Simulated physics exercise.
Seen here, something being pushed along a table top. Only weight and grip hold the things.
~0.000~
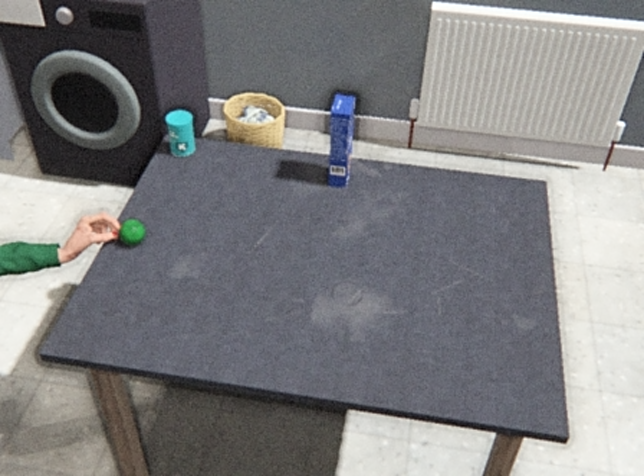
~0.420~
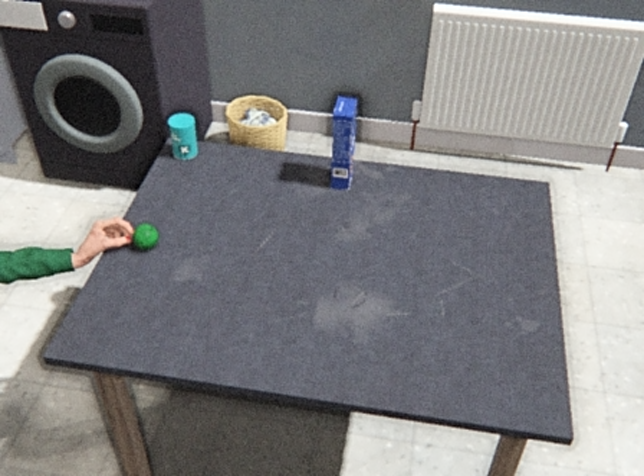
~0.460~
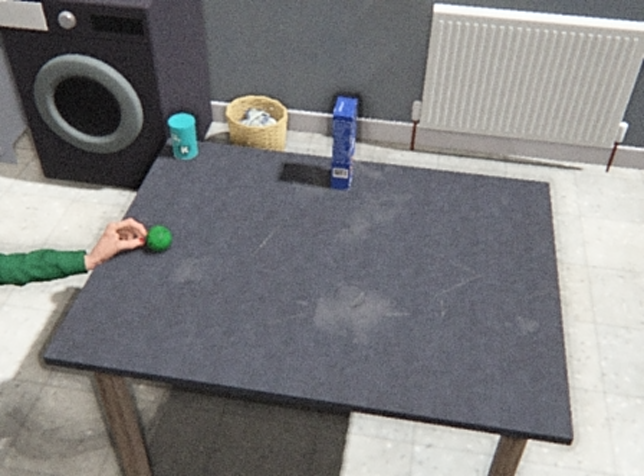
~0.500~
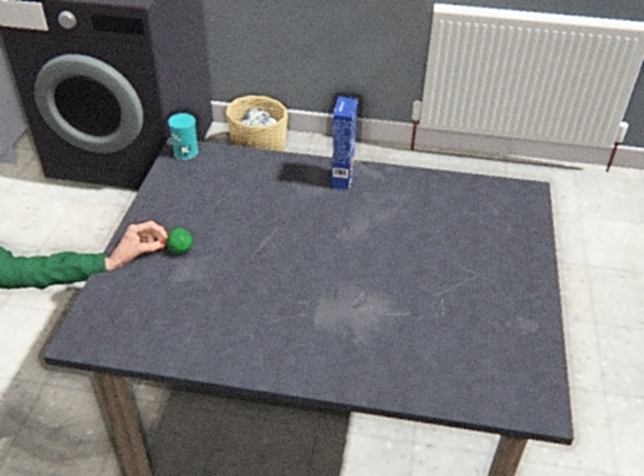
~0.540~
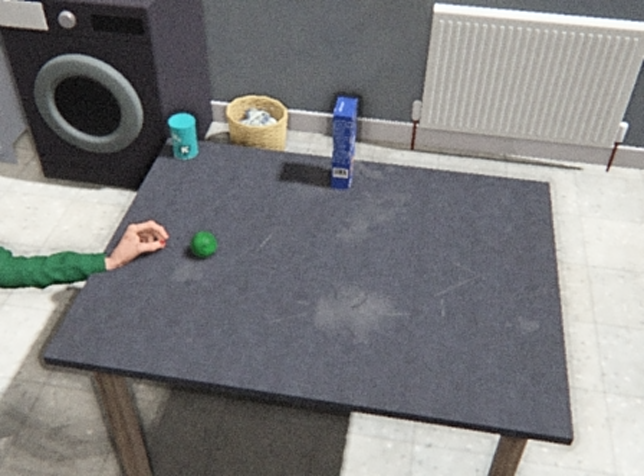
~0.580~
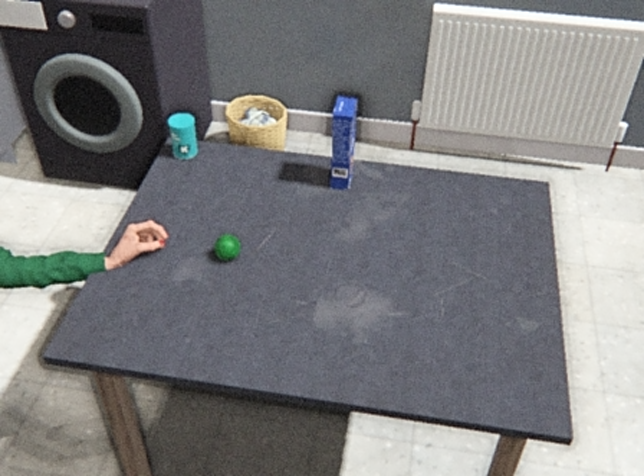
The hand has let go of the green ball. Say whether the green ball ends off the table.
The green ball goes over the edge.
By 0.88 s, green ball moved well along near (405, 271).
By 1.28 s, green ball now off the table.
By 1.68 s, things are still on the move.
When it is over (1.9 s), off the table, green ball.
